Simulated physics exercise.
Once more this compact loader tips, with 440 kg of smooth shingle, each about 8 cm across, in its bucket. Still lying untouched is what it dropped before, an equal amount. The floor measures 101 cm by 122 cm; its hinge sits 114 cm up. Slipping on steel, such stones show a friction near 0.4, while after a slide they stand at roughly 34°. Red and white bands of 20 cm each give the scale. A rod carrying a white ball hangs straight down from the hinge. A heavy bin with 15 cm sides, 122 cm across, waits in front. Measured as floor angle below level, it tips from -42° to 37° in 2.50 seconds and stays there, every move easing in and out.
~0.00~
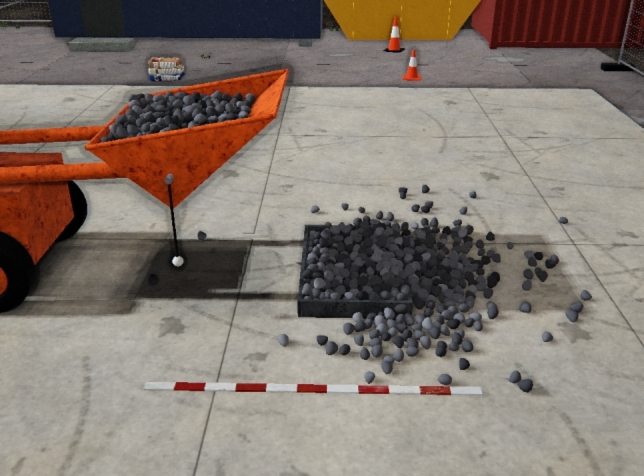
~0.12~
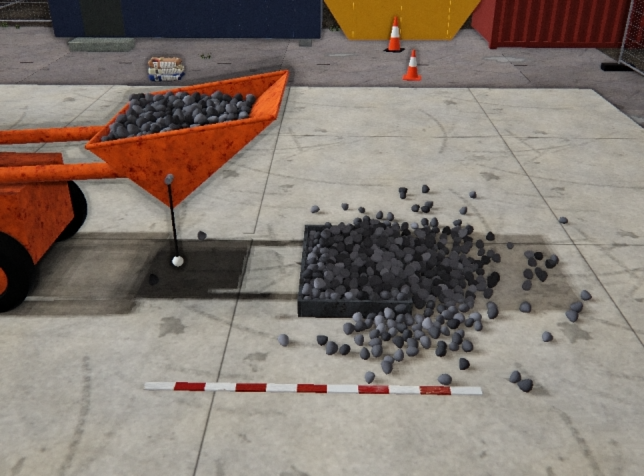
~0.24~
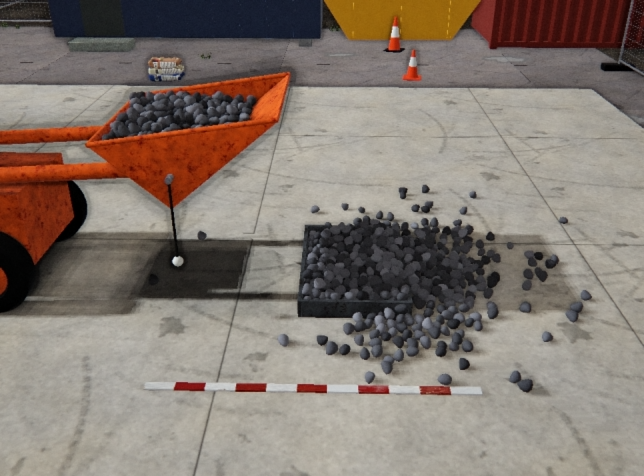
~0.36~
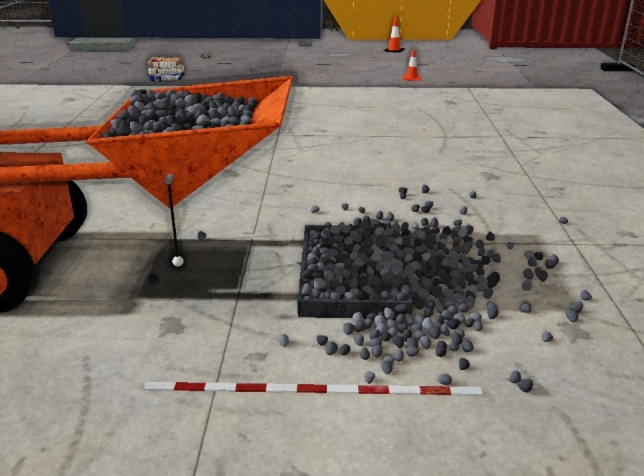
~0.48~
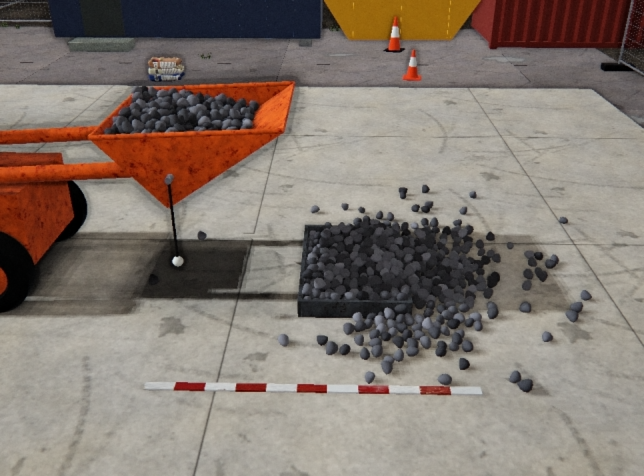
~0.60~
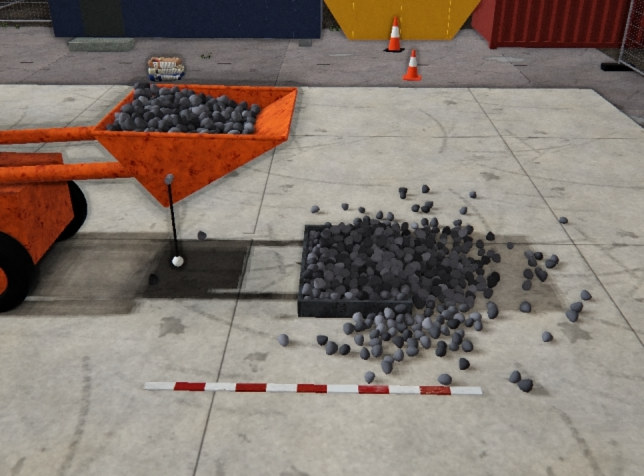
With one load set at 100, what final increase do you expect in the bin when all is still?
Close to 32 parts in a hundred.
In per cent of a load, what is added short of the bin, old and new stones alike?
50 % of a load.
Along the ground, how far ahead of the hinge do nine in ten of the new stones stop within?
About 130 centimetres ahead of it.
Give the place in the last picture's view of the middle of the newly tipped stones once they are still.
Near (305, 263).
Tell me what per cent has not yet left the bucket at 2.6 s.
15 %.
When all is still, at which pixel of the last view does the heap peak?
I'd say somewhere near (333, 240).
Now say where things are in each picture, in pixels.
In the first frame, the bucket is at -42°, its lip at (275, 116); the top of the load is at (182, 104). The earlier load is highest near (377, 247), 26 cm above ground level, 1 % short of the bin, 55 % in the bin, 44 % beside or beyond the bin.
In the second frame, the bucket is at -41°, its lip at (276, 117); the top of the load is at (182, 104); the stones move at 0.0 m/s on average.
In the third frame, the bucket is at -40°, its lip at (278, 120); the top of the load is at (167, 103); the stones move at 0.1 m/s on average.
In the fourth frame, the bucket is at -38°, its lip at (281, 124); the top of the load is at (162, 102); the stones move at 0.1 m/s on average.
In the fifth frame, the bucket is at -34°, its lip at (284, 131); the top of the load is at (151, 99); the stones move at 0.1 m/s on average.
In the sixth frame, lip at (287, 139), floor tilted -31°, highest stones at (150, 95); the stones move at 0.1 m/s on average.
After 1.9 s the floor is at 25°; in per cent of one load, 95 in the bucket, 5 short of the bin, 55 in the bin, 44 beside or beyond the bin; the foremost stones are at (560, 272).
After 2.6 s the floor is at 37°; in per cent of one load, 15 in the bucket, 44 short of the bin, 89 in the bin, 52 beside or beyond the bin; the foremost stones are at (560, 272).
After 3.0 s the floor is at 37°; in per cent of one load, 0 in the bucket, 50 short of the bin, 91 in the bin, 59 beside or beyond the bin; the foremost stones are at (560, 272).
After 5.6 s the floor is at 37°; in per cent of one load, 0 in the bucket, 50 short of the bin, 87 in the bin, 63 beside or beyond the bin; the foremost stones are at (560, 272). Net gain in the bin, 32.
